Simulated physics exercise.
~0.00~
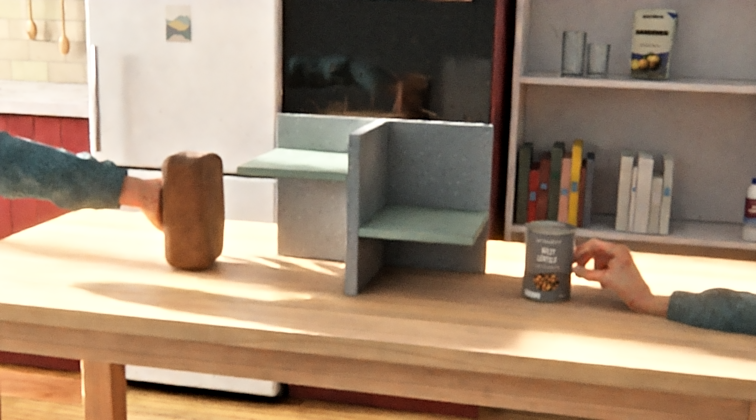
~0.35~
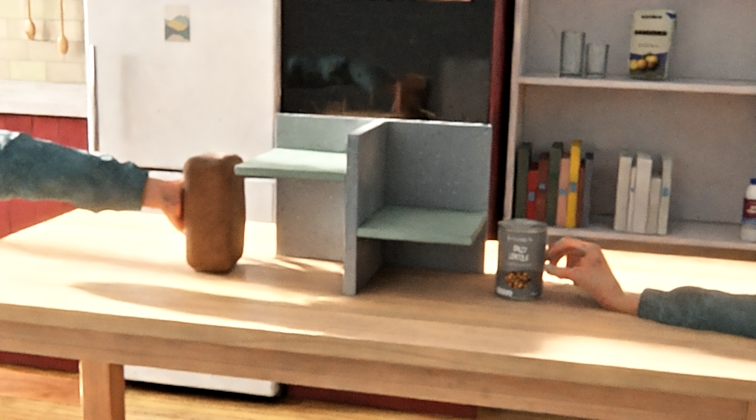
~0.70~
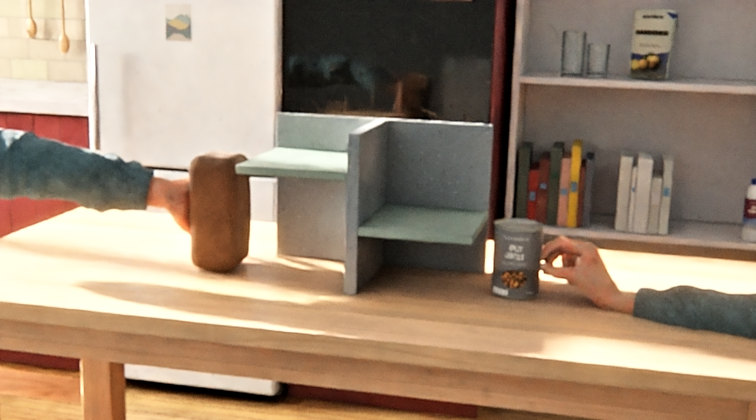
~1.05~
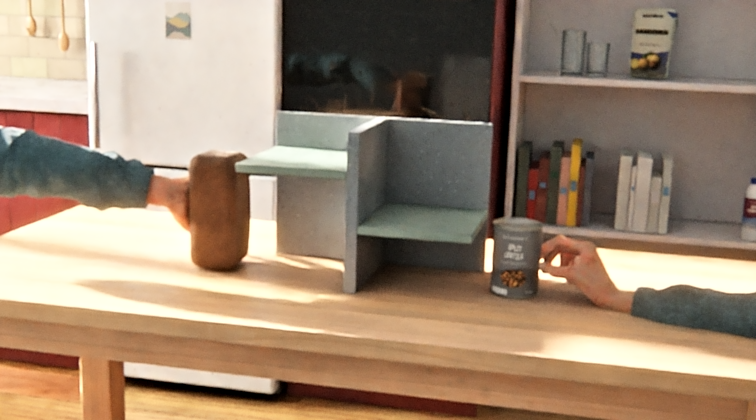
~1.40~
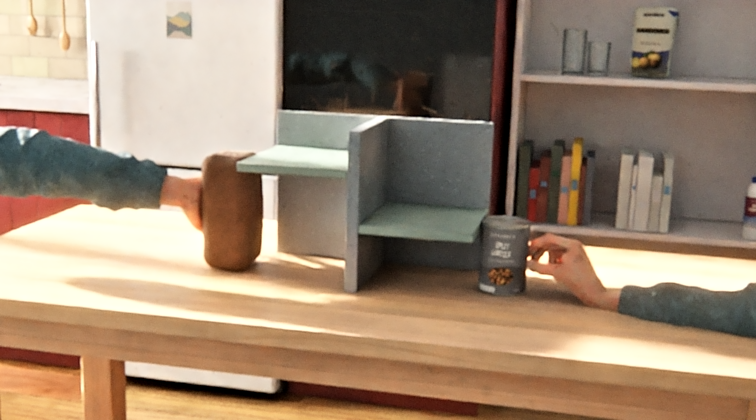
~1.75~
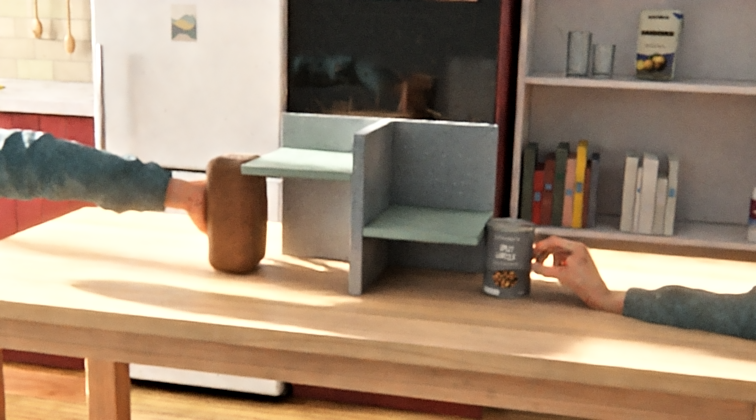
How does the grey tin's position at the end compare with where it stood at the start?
The grey tin ends up a little further left on the table, right beside the edge of the rack's lower green shelf. At the start it stood off to the right with a gap between it and the rack.
